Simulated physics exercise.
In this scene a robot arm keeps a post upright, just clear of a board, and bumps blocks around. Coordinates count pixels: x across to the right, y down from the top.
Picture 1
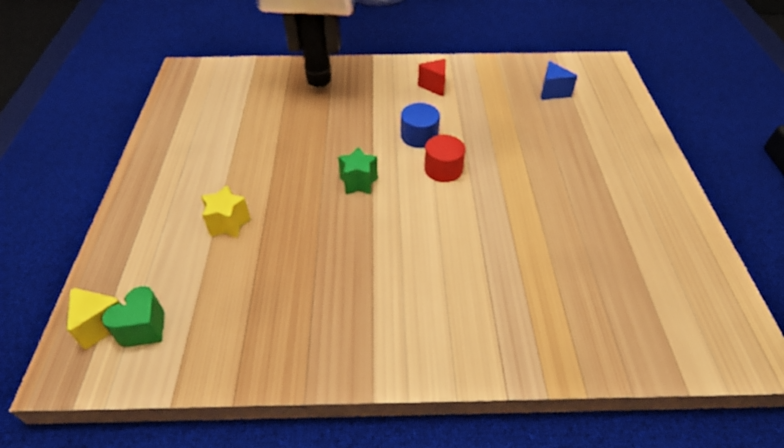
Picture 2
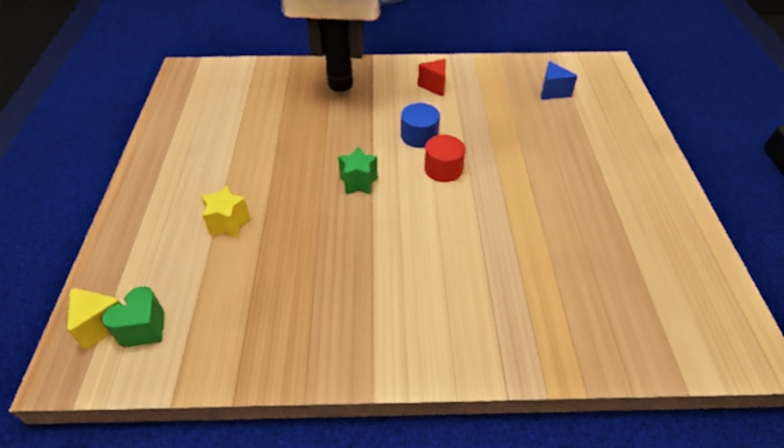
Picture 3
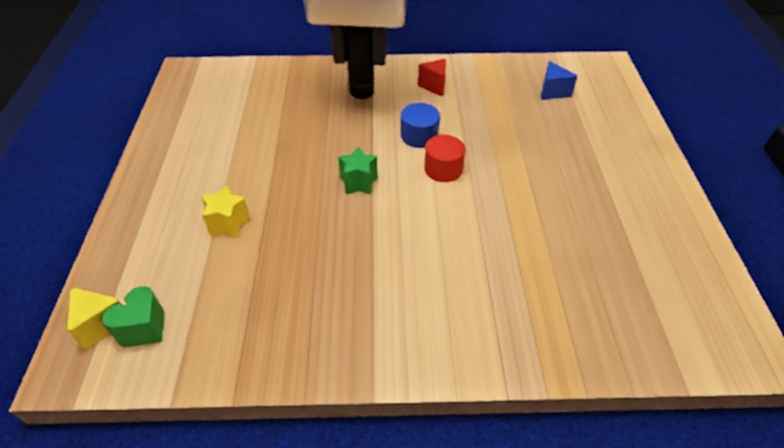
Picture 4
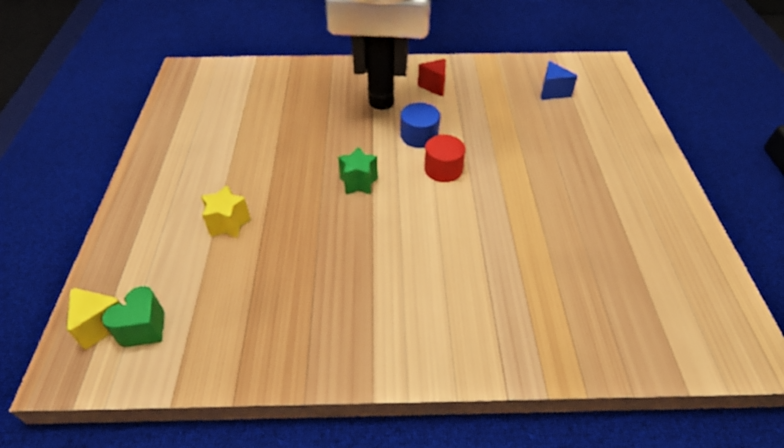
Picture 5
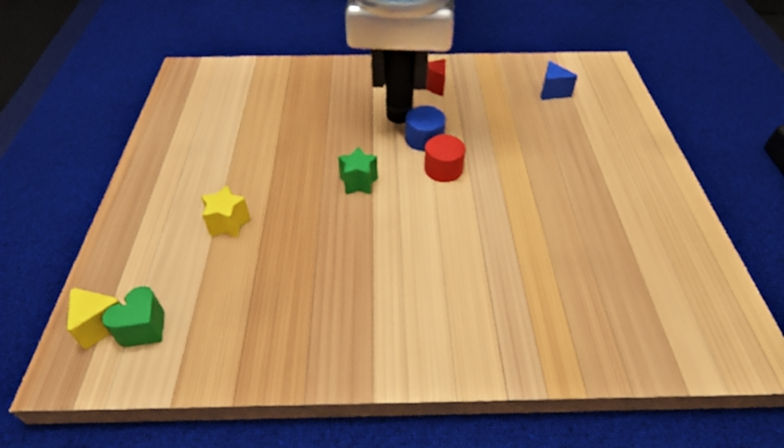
Above a wooden board, a black-tipped arm moves right and nudges the blue cylinder slightly right.
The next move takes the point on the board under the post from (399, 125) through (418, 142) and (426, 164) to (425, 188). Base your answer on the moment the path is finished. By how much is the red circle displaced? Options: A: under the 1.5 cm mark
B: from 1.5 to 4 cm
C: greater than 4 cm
The correct letter is B.
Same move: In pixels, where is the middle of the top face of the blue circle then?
It is going to be at (462, 134).
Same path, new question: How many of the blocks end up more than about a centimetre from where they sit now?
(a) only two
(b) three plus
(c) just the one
Choice a: Only two.
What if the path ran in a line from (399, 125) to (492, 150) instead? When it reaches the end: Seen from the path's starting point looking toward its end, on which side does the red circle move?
It is displaced to the right.
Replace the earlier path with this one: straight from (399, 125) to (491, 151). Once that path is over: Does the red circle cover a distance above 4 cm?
The answer is no.
What follows on the original path. One third of the way, post (419, 135); blue circle (453, 130); red circle (458, 158).
Two thirds of the way, post (427, 155); blue circle (462, 134); red circle (463, 162).
At the end, post (426, 179); green star-shaped block unmoved; blue circle (462, 134); red circle (463, 162).
